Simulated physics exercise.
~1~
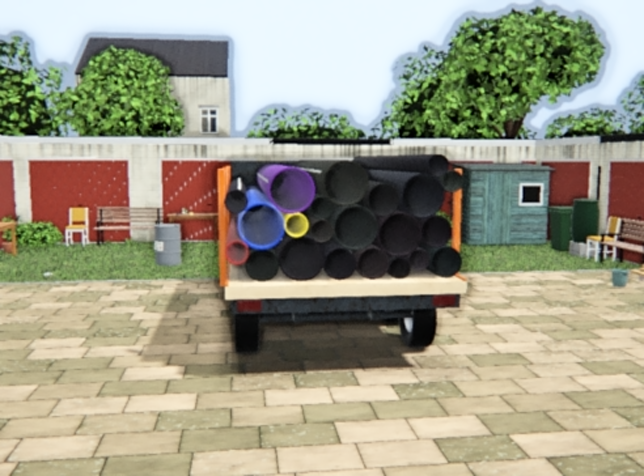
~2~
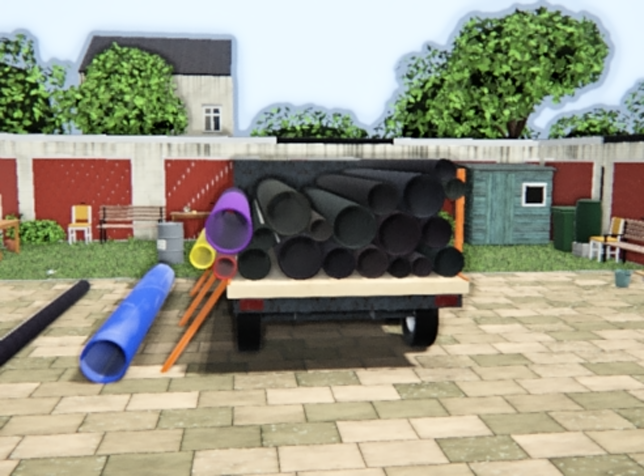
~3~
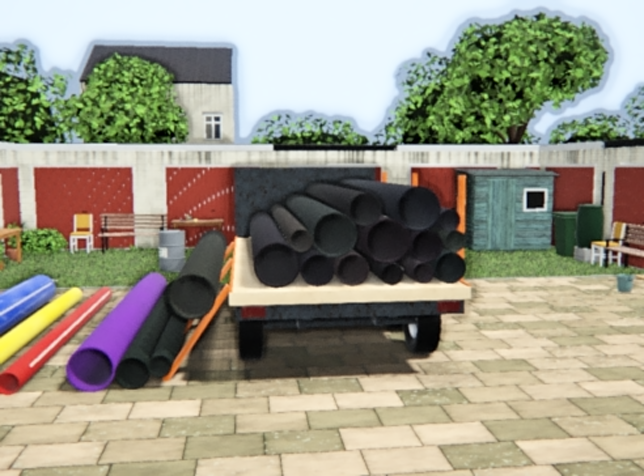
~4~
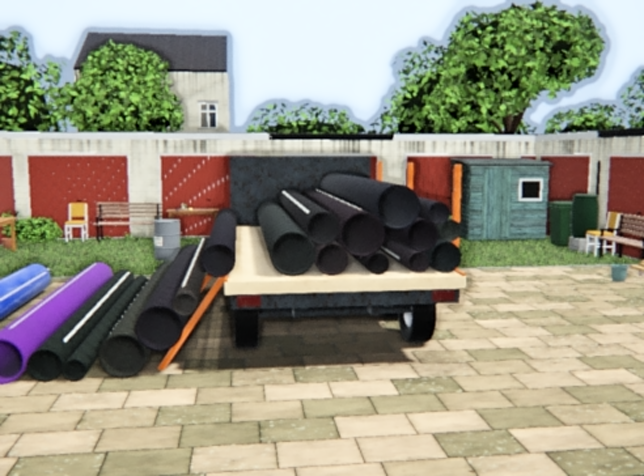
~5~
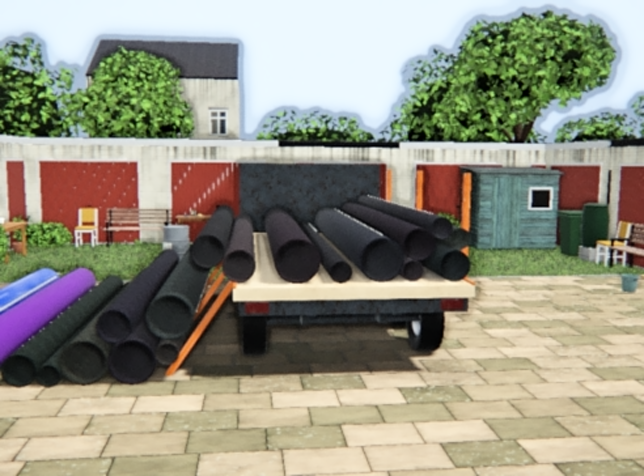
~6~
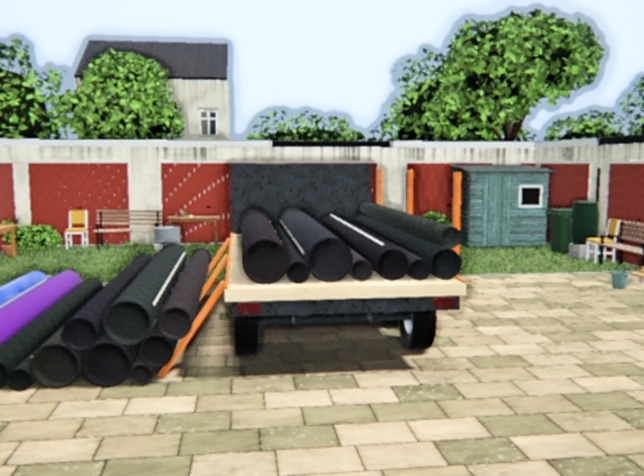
Black and coloured pipes spilling off the left side of a parked farm trailer, piling on paving, several black ones staying aboard.
